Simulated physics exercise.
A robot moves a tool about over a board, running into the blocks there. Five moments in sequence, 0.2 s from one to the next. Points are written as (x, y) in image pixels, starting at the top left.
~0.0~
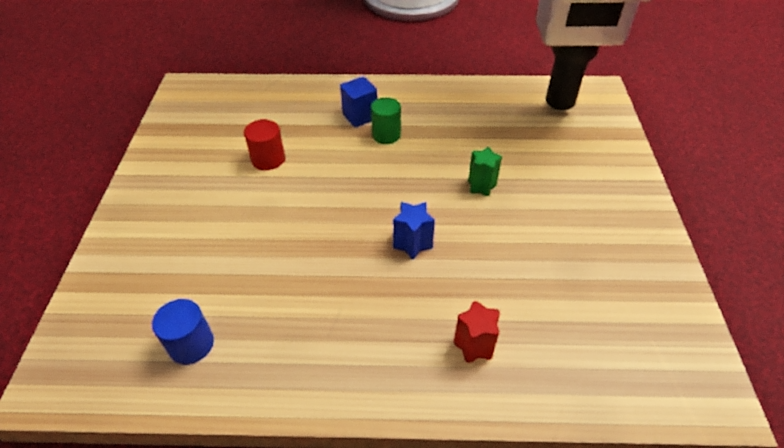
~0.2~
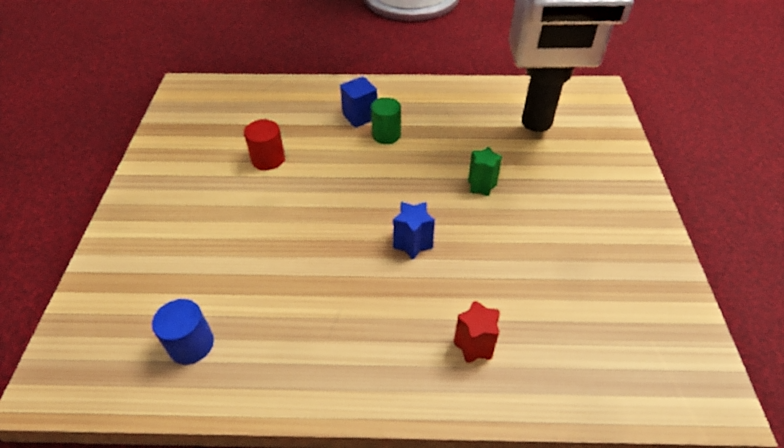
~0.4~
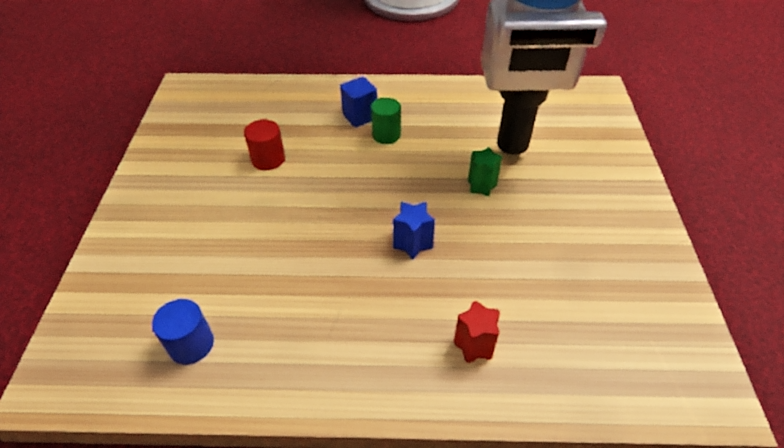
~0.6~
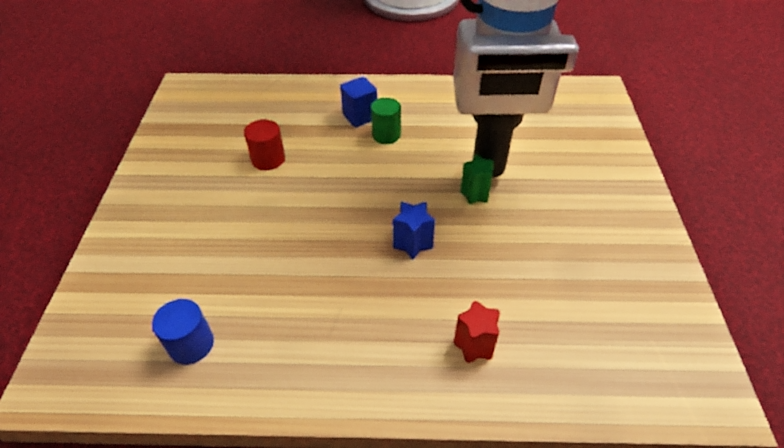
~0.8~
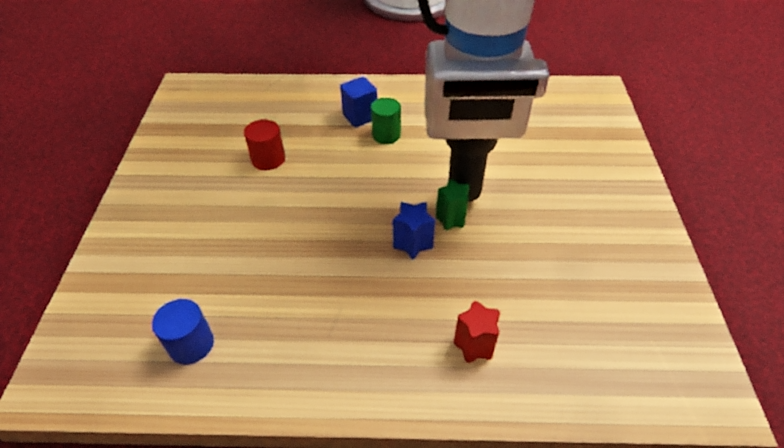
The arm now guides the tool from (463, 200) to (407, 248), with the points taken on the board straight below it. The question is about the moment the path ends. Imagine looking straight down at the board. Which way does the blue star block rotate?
Looking down on the board, it turns clockwise.
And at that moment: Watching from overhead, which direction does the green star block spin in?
It swings round anticlockwise.
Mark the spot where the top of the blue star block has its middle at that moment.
It ends at (378, 243).
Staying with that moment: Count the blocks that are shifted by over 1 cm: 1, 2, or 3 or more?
When the path ends, I think you'll find two blocks out of place by more than 1 cm.
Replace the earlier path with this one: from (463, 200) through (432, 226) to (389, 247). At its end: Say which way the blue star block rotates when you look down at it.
The answer is clockwise.
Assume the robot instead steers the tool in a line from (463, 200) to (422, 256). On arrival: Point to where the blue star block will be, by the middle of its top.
At the end it should sit near (386, 229).
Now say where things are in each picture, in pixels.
Tool's lower end at (560, 101); blue star block at (414, 214); green star block at (486, 156), in the first picture.
Tool at (537, 122); blocks still, in the second picture.
Tool at (513, 144); blocks still, in the third picture.
Tool at (489, 167); green star block at (480, 165), in the fourth picture.
Tool at (464, 190); blue star block at (414, 214); green star block at (455, 190), in the fifth picture.
On the path given first. Halfway along, tool at (436, 214); blue star block at (398, 228); green star block at (427, 217).
At the end, tool at (407, 238); blue star block at (378, 243), turned 35° clockwise; green star block at (413, 245), turned 35° anticlockwise.
